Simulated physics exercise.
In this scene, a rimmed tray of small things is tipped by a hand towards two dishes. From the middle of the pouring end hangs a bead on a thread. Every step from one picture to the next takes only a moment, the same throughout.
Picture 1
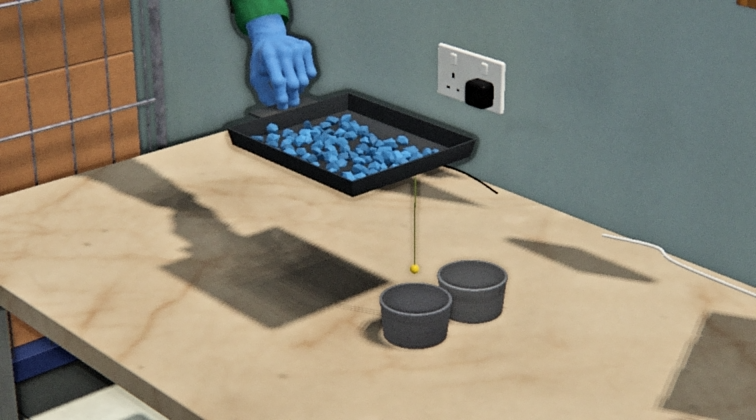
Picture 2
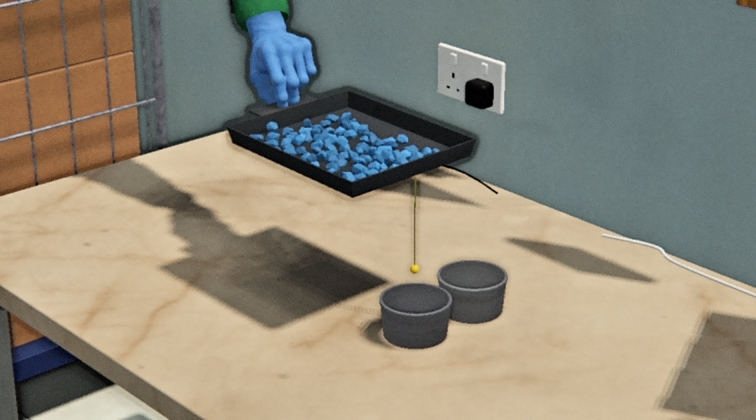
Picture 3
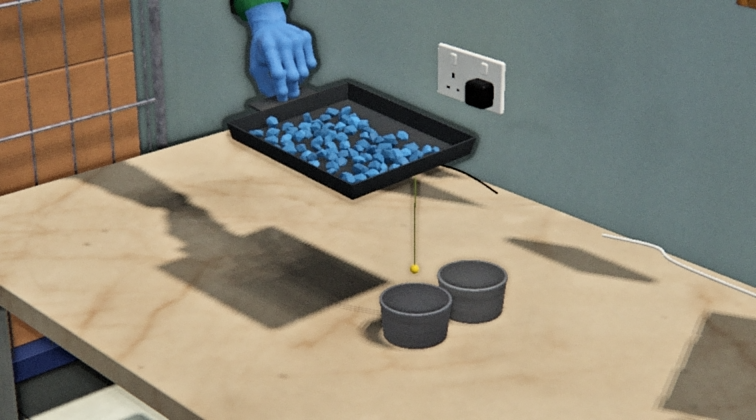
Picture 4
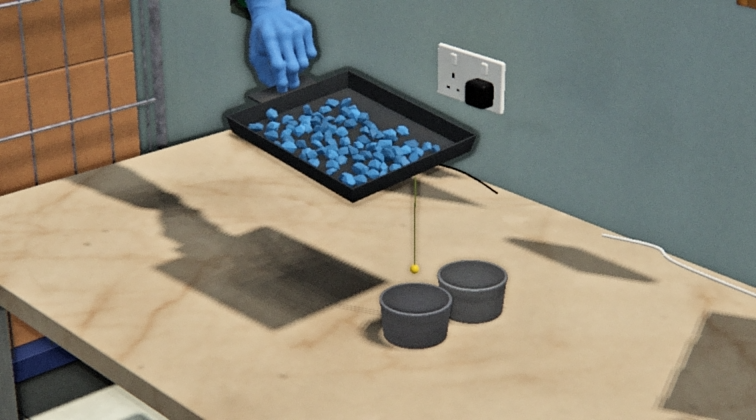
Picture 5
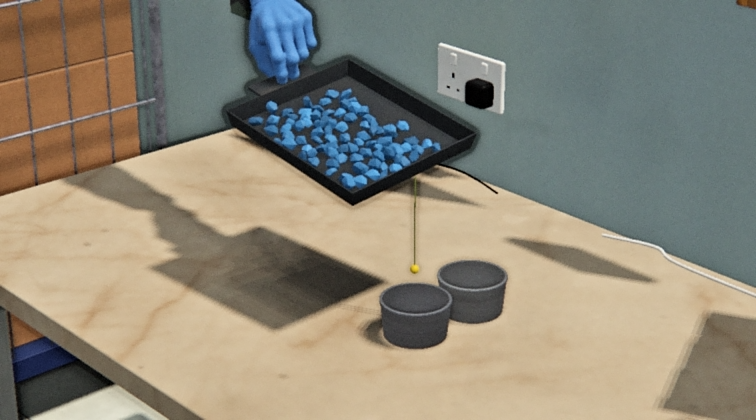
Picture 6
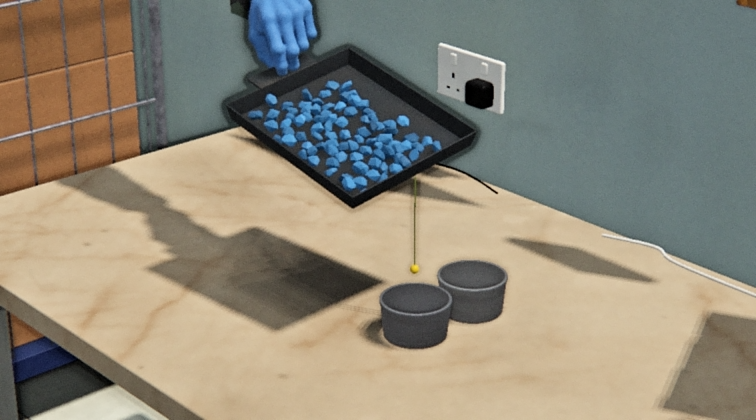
The clip shows a blue-gloved hand holding a dark rimmed tray of small blue stones above two grey dishes on a counter, first keeping it level, then gradually tilting it towards its near left corner while a yellow bead hangs still.
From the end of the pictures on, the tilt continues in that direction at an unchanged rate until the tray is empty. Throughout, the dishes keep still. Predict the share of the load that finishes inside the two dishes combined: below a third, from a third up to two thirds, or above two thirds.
The combined share is below a third.
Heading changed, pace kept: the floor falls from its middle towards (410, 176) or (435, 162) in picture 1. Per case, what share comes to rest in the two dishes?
Respectively close to 40 and 60 in a hundred.
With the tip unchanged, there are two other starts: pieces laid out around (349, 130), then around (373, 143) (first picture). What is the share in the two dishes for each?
10 and 10 per cent.
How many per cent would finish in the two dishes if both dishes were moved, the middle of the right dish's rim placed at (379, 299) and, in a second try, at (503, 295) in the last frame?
First placement: 70 per cent; second placement: 0 per cent.
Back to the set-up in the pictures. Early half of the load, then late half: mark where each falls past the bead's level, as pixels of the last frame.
The opening part goes through (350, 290); what follows goes through (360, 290).
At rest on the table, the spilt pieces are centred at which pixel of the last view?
Approximately (347, 350).
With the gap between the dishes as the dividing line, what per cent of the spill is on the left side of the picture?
About 100 per cent.
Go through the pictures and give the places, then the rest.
The first picture shows corners of the pouring end at (353, 179) and (470, 139), level; middle of the load at (345, 150), aquarium stones; left dish at (440, 325); right dish at (496, 300); bead on its thread at (414, 269).
The second picture shows corners of the pouring end at (353, 180) and (470, 139), level; middle of the load at (345, 149).
The third picture shows corners of the pouring end at (353, 182) and (470, 137), tipped barely, lowest at the left corner; middle of the load at (345, 146).
The fourth picture shows corners of the pouring end at (353, 186) and (471, 135), tipped a little, lowest at the left corner; middle of the load at (345, 142).
The fifth picture shows corners of the pouring end at (353, 190) and (471, 133), tipped a little, lowest at the left corner; middle of the load at (345, 139).
The sixth picture shows corners of the pouring end at (353, 194) and (472, 131), tipped clearly, lowest at the left corner; middle of the load at (345, 135); left dish at (440, 325); right dish at (496, 300).
Soon, tray tipped steeply; all on the tray.
A while on, tray tipped right over; about two thirds on the tray; a stray few in the left dish; a small part outside both; about a quarter in the air.
Towards the end, tray tipped past a quarter turn; a small part in the left dish; nearly all outside both.
Finally, tray tipped past a quarter turn; a small part in the left dish; none in the right dish; nearly all outside both.
